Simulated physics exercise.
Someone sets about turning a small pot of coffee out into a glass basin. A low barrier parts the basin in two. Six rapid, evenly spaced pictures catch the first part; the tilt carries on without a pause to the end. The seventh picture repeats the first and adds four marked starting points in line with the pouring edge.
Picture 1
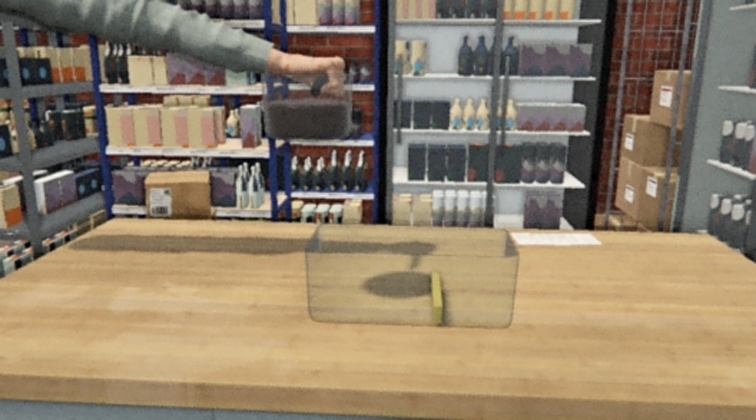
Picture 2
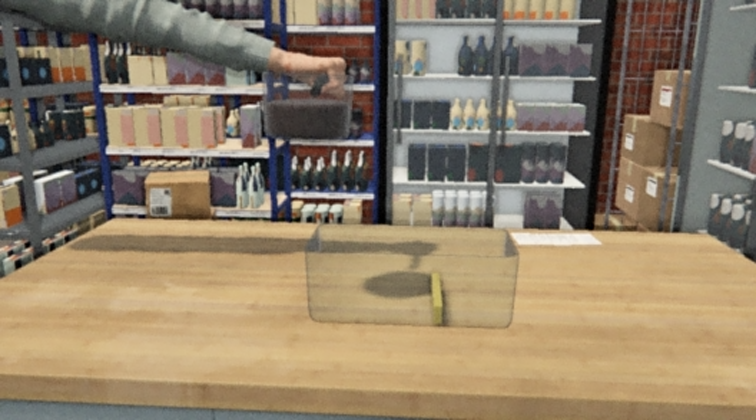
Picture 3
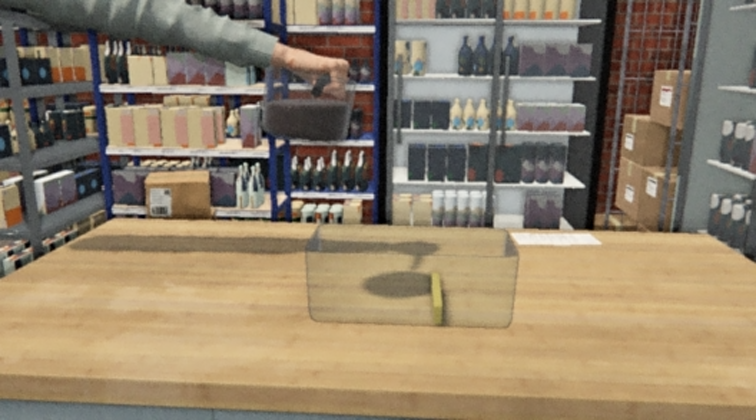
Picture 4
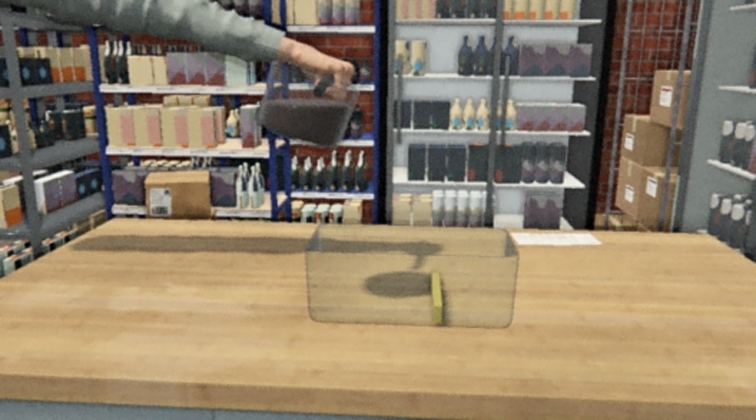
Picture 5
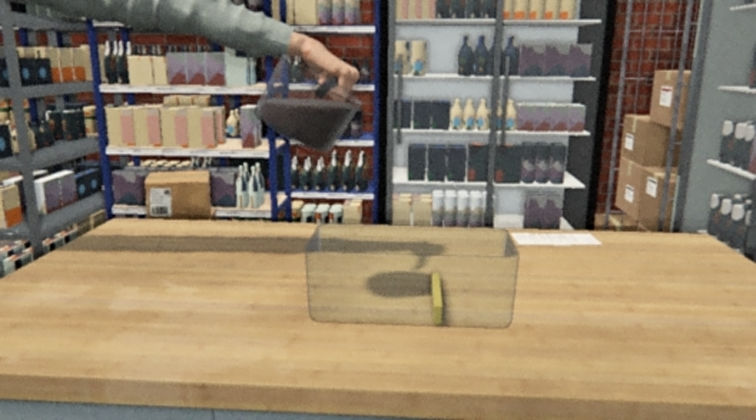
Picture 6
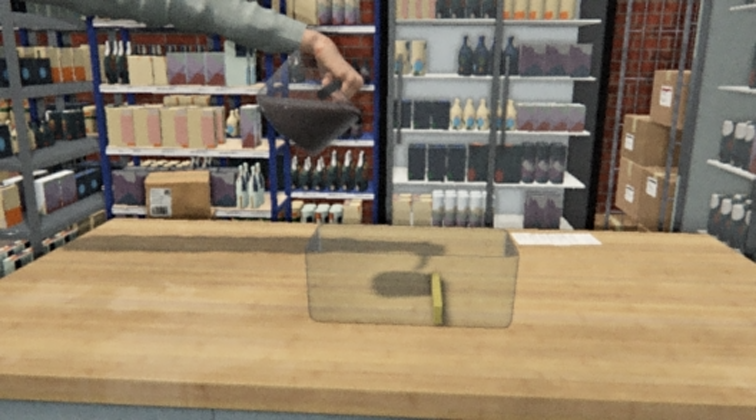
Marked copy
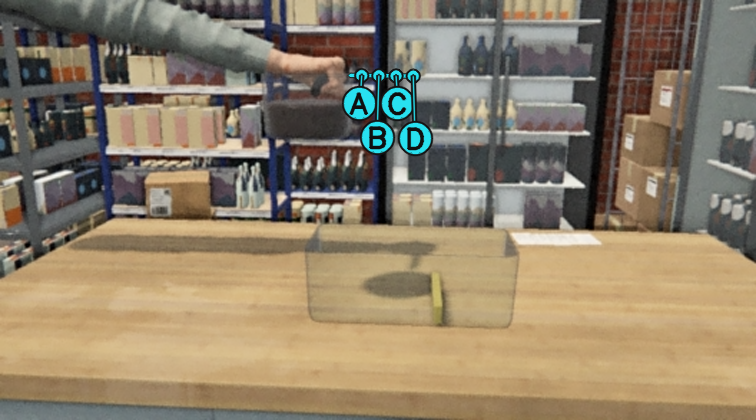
A hand reaching in from the left held a small pot of dark coffee above a clear basin with a low divider, then gradually tilted it to the right until coffee reached over its lip.
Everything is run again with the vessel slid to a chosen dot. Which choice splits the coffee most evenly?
Best: C.
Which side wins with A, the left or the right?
The left one.
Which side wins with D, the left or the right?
The right one.
On the marked copy, A at (361, 75); B at (378, 75); C at (396, 75); D at (413, 76).
If A is chosen, about 86 % ends left of the wall and 11 % right of it; 3 % is lost outside.
If B is chosen, about 76 % ends left of the wall and 21 % right of it; 3 % is lost outside.
If C is chosen, about 44 % ends left of the wall and 54 % right of it.
If D is chosen, about 18 % ends left of the wall and 80 % right of it.
